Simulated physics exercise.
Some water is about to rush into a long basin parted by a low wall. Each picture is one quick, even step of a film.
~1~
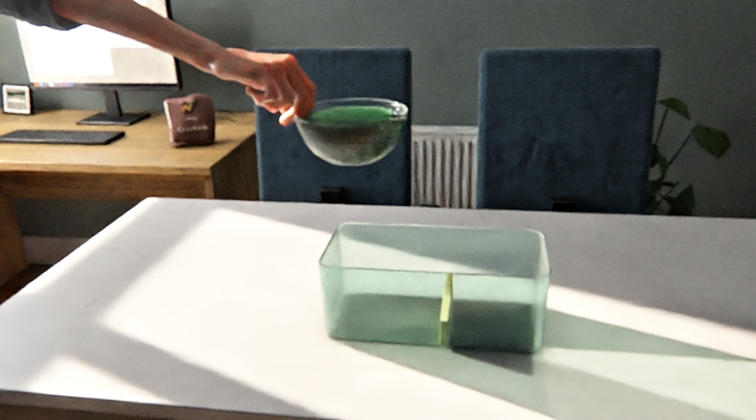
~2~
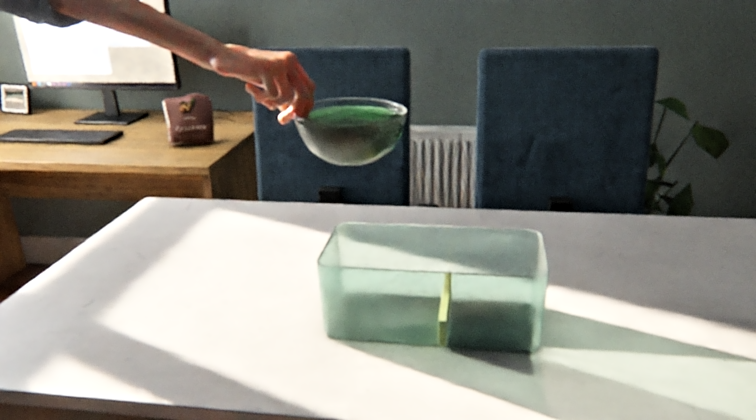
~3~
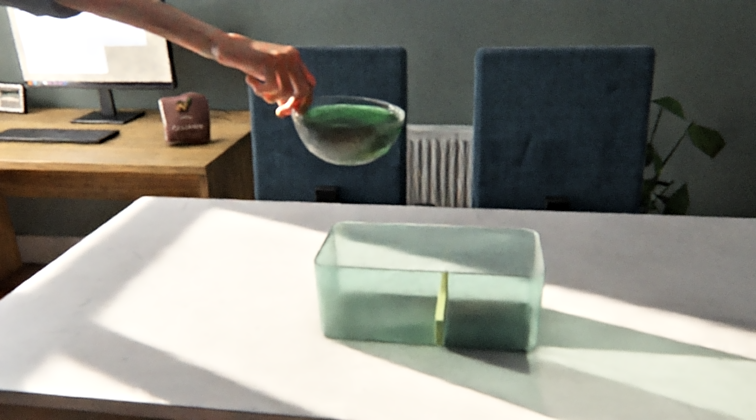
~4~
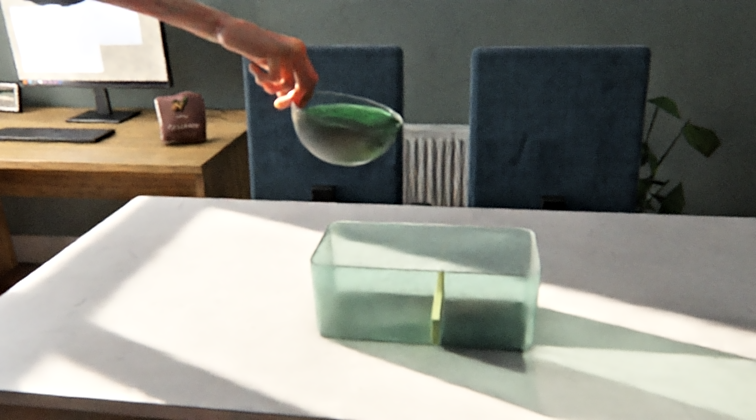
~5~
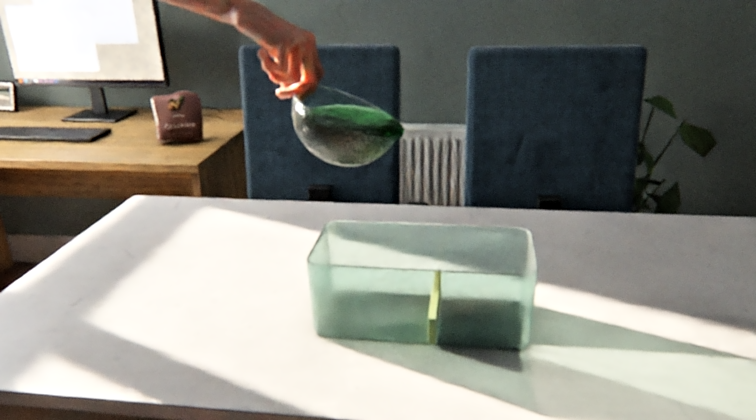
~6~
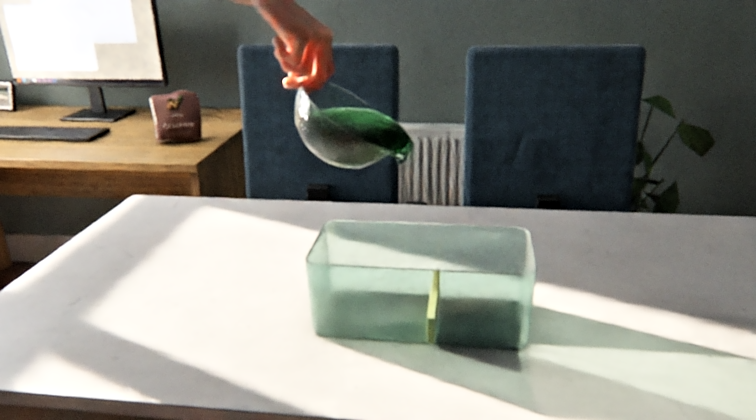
At a sunlit white table, a hand tilting a glass bowl of green liquid rightward above a divided clear container.
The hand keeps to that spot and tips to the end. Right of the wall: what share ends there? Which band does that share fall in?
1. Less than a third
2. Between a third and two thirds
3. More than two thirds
Option 2: Between a third and two thirds.
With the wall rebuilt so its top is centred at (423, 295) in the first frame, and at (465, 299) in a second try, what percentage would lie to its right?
In order, near 80 and 25 in a hundred.
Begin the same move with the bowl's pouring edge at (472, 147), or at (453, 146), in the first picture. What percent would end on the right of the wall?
80 %, 80 %.
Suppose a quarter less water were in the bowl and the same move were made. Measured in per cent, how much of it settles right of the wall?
That share would be some 45 parts in a hundred.
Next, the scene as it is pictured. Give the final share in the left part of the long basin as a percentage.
Share approx. 45 per cent.
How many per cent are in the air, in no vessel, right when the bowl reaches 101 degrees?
About 35 per cent.
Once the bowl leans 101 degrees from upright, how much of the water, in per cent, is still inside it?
5 %.
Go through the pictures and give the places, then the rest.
In the first picture, it leans 0°; its right rim is at (407, 113); the water meets the walls at (302, 117) and (405, 118); the long basin's rim runs from (329, 244) to (546, 254); the wall's top is at (447, 296).
In the second picture, it leans 2°; its right rim is at (406, 114); the water meets the walls at (301, 116) and (403, 119).
In the third picture, it leans 6°; its right rim is at (404, 118); the water meets the walls at (299, 114) and (401, 120).
In the fourth picture, it leans 13°; its right rim is at (402, 125); the water meets the walls at (298, 112) and (401, 122).
In the fifth picture, it leans 23°; its right rim is at (399, 134); the water meets the walls at (298, 113) and (398, 129); 4 per cent is over the edge.
In the sixth picture, it leans 35°; its right rim is at (396, 145); the water meets the walls at (301, 116) and (390, 133); 13 per cent is over the edge.
A moment on, the bowl is tipped right over and 4 per cent is still to pour, 15 is left of the wall and 47 right of it.
Next, the bowl is tipped right over and 0 per cent is still to pour, 44 is left of the wall and 54 right of it.
Then the bowl is tipped right over and 0 per cent is still to pour, 45 is left of the wall and 53 right of it.
Later the bowl is tipped right over and 0 per cent is still to pour, 45 is left of the wall and 53 right of it.
At rest 45 per cent lies left of the wall, 53 right of it and 2 outside.
